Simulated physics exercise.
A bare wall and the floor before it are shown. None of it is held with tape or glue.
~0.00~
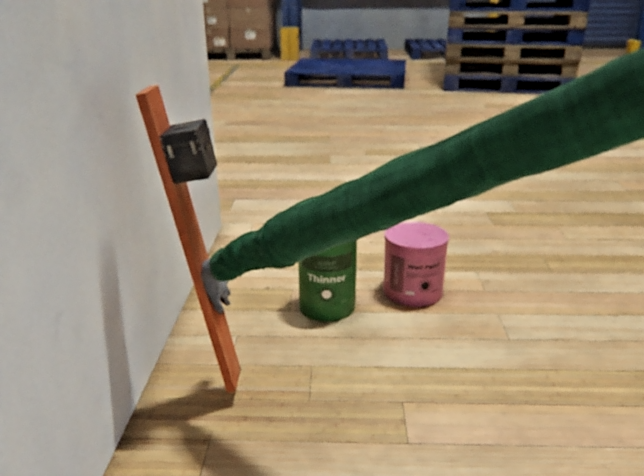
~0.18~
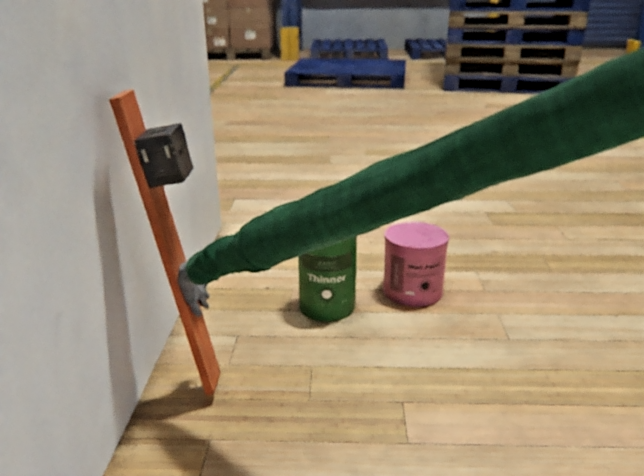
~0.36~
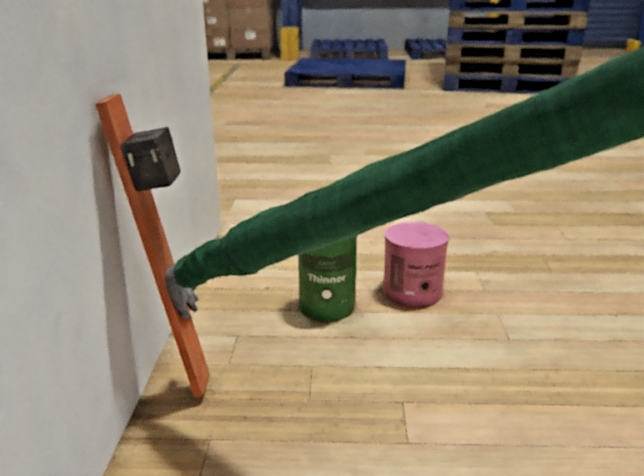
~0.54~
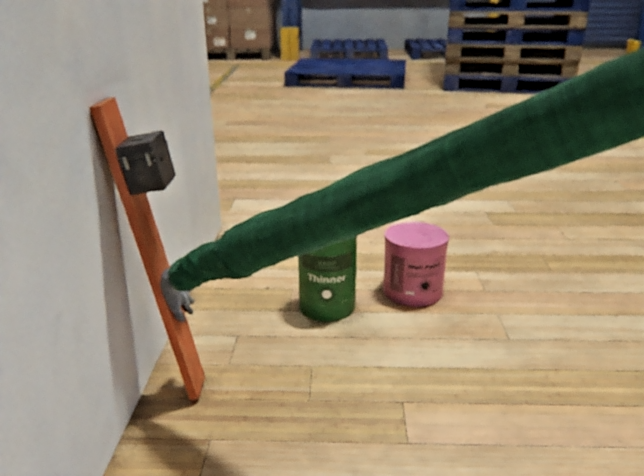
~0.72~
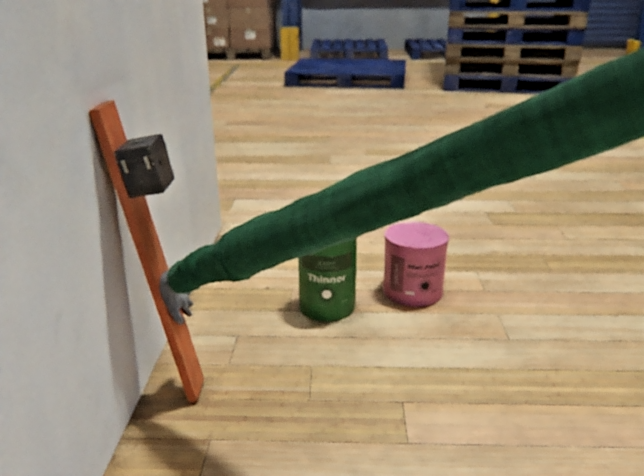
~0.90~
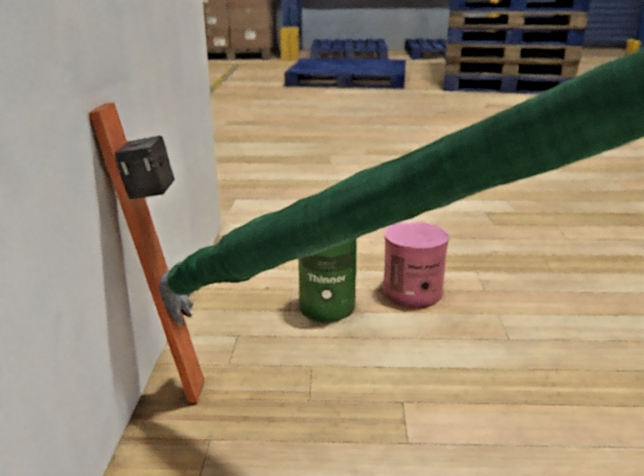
At the start, a green-sleeved arm with a grey hand holds an orange plank, a dark block attached near its top, close to a bare wall. The arm moves the plank a short way left until it leans on the wall, then stays still, hand on it, beside green and pink containers.
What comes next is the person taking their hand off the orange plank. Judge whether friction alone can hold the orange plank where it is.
It remains at rest.
By 1.20 s, all is still.
By 1.60 s, orange plank resting near (154, 265).
When it is over (2.6 s), all 3 as before. End places, in pixels of the last picture, orange plank near (154, 265). The plank remains leaning.
